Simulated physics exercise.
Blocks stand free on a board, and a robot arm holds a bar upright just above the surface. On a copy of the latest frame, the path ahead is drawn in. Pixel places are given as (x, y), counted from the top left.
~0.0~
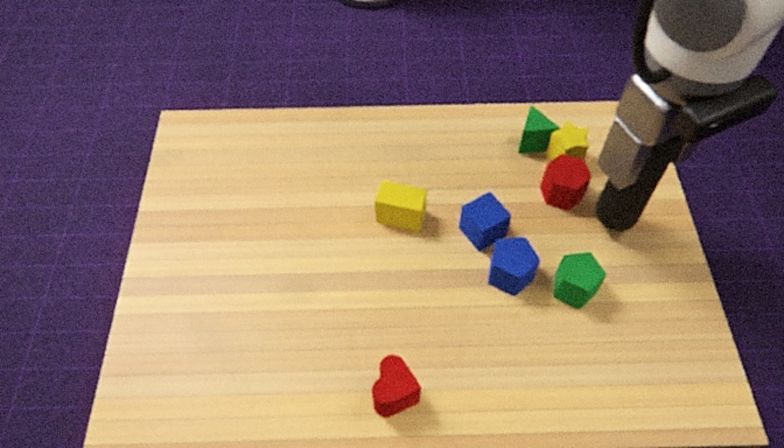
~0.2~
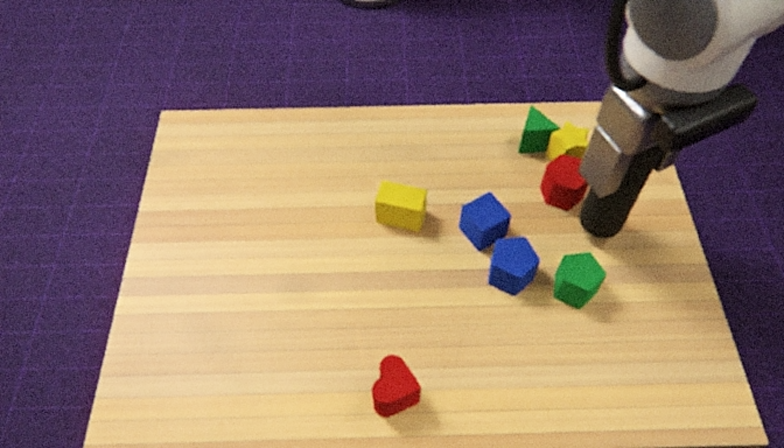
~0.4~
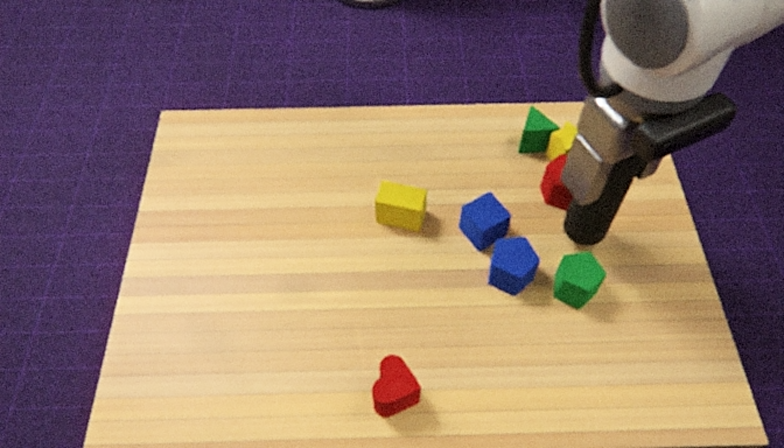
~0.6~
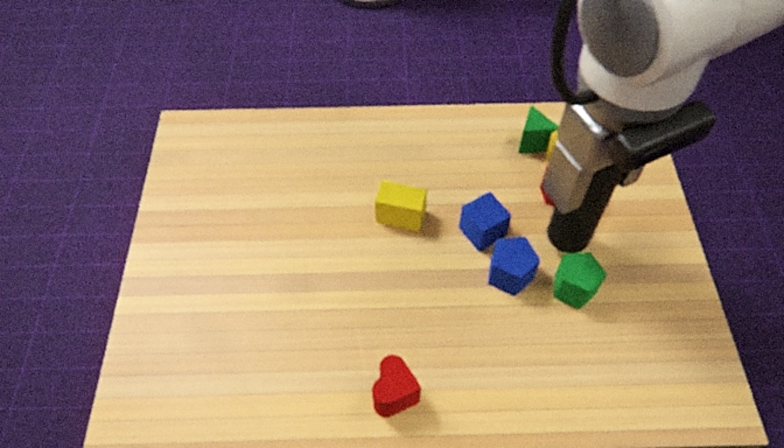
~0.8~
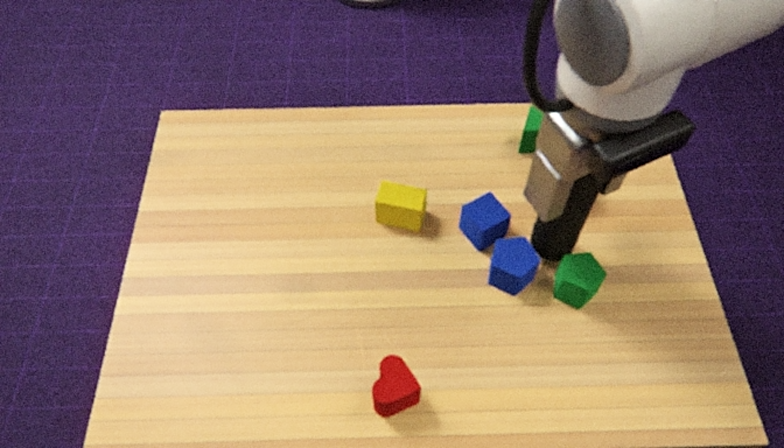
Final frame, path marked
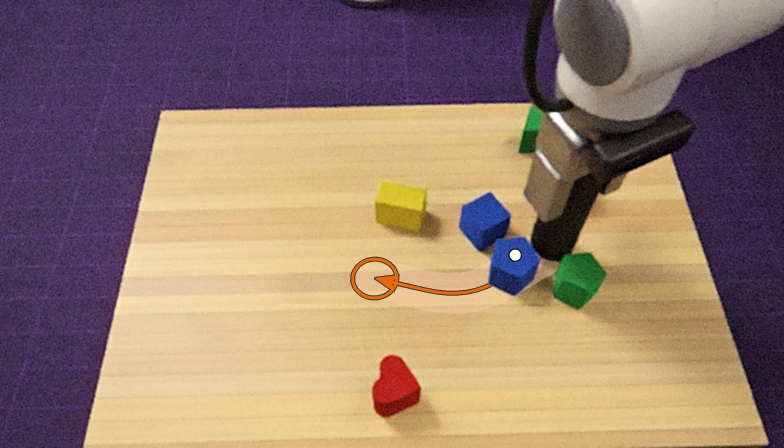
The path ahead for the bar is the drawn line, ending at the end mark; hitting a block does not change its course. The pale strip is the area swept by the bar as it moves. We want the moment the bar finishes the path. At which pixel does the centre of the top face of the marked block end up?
I'd guess (424, 312).
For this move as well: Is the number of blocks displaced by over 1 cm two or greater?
No.
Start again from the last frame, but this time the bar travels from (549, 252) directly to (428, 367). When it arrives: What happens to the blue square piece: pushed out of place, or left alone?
Here's my answer: The blue square piece remains in position.
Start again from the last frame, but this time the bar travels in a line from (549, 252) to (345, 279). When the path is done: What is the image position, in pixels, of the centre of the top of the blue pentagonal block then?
So, by the moment the path ends, you'll find the top centre of the blue pentagonal block at (476, 282).
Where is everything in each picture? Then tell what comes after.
Lower end of the bar (616, 214), tops of blocks, blue pentagonal block (515, 255), green pentagonal block (583, 270), in the first frame.
Bar (600, 221), blocks as before, in the second frame.
Bar (584, 229), blocks as before, in the third frame.
Bar (568, 236), blocks as before, in the fourth frame.
Bar (552, 243), blue pentagonal block (515, 255), green pentagonal block (583, 270), in the fifth frame.
The drawn path runs from (549, 252) via (499, 281) and (437, 292), ending at (375, 278); the dot is on the blue pentagonal block.
The first path, step by step. One third of the way, bar (499, 274); blue pentagonal block (469, 287), turned 15° anticlockwise.
Two thirds of the way, bar (438, 284); blue pentagonal block (425, 312), turned 50° anticlockwise.
At the end, bar (374, 270); blue pentagonal block (424, 312), turned 50° anticlockwise; green pentagonal block not moved.
